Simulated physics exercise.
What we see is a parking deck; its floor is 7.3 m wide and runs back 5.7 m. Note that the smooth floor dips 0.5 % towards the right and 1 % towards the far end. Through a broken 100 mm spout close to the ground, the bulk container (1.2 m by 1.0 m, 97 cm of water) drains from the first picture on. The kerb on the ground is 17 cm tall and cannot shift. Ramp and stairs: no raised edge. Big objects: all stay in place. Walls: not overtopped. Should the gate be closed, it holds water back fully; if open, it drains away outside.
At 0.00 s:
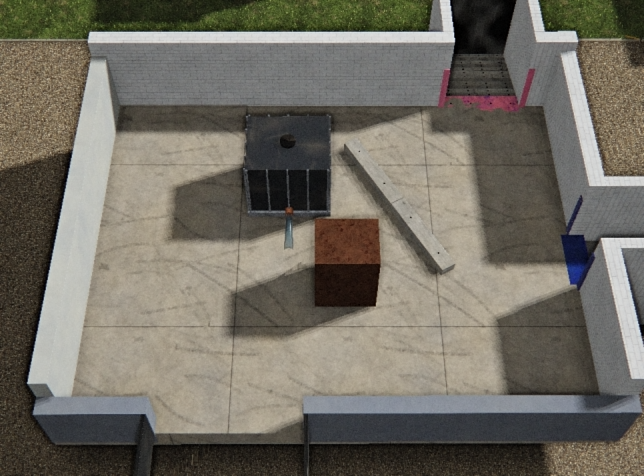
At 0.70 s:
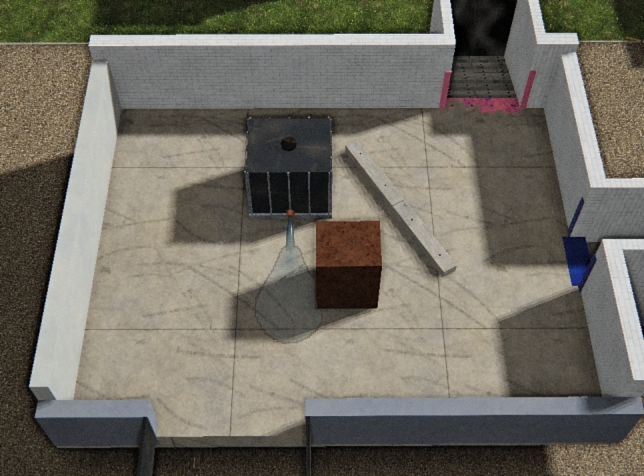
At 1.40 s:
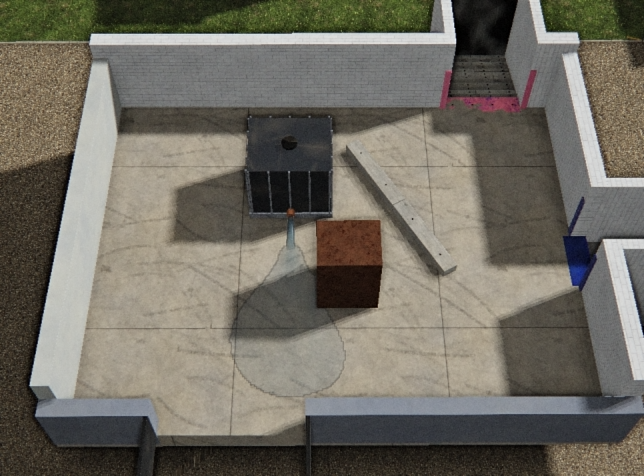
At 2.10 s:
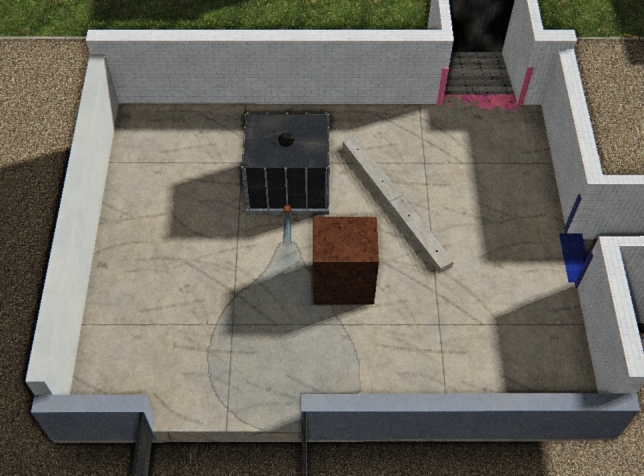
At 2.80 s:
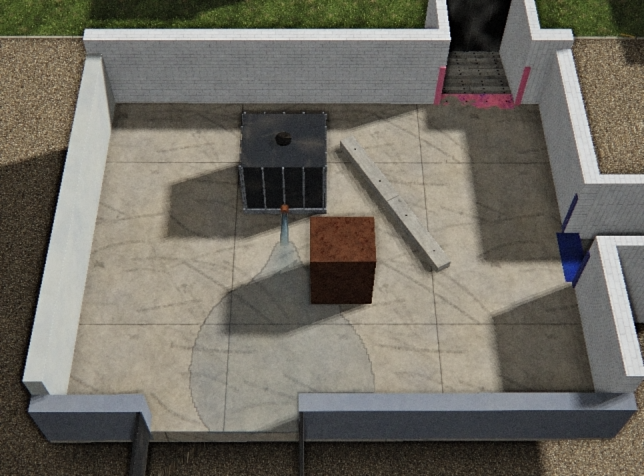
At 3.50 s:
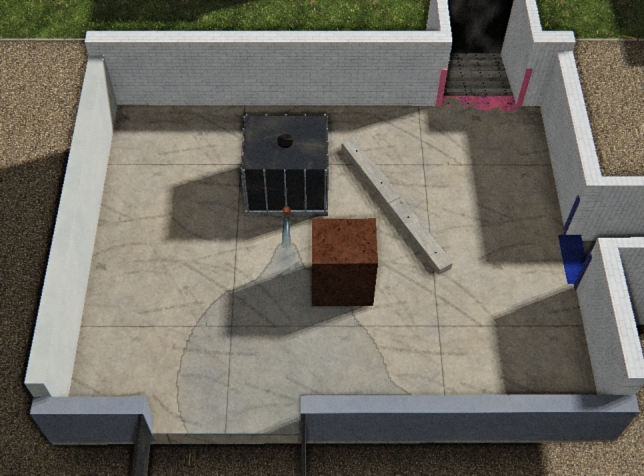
A dark, caged bulk container stands toward the back of a pale-floored, walled parking deck seen from high above, with an opening in the near wall. In front of it sits a rust-brown block, with a long grey beam slanting to the right, pink posts at the far ramp and a blue piece by the right wall. Water jets from the container's low spout and spreads toward the viewer in a widening, rounded sheet, while the view shifts very slightly.
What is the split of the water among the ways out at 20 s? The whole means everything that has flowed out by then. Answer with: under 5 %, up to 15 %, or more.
The gate opening takes over 15 %; the stair shaft (marked blue) takes less than 5 %; the down ramp (marked pink) takes not even 5 %.
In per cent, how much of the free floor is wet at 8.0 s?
It comes to about 25 percent wet.
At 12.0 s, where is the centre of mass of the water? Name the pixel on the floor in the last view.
The water's centre sits about at (338, 340).
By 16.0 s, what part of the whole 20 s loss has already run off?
Share by that time: About 80 %.
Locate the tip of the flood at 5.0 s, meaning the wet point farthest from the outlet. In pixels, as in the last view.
Around pixel (464, 415).
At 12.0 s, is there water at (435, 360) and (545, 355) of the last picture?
First spot waterlogged, second spot waterlogged.
After 5.0 s water covers 15 % of the floor and is deepest (4 cm) near (282, 260); gone so far, the gate opening 7 %, the stair shaft (marked blue) 0 %, the down ramp (marked pink) 0 %.
After 8.0 s water covers 25 % of the floor and is deepest (5 cm) near (283, 250); gone so far, the gate opening 16 %, the stair shaft (marked blue) 0 %, the down ramp (marked pink) 0 %.
After 12.0 s water covers 40 % of the floor and is deepest (5 cm) near (283, 250); gone so far, the gate opening 26 %, the stair shaft (marked blue) 0 %, the down ramp (marked pink) 0 %.
After 16.0 s water covers 50 % of the floor and is deepest (4 cm) near (283, 250); gone so far, the gate opening 37 %, the stair shaft (marked blue) 0 %, the down ramp (marked pink) 0 %.
After 20.0 s water covers 60 % of the floor and is deepest (4 cm) near (283, 250); gone so far, the gate opening 46 %, the stair shaft (marked blue) 1 %, the down ramp (marked pink) 0 %.
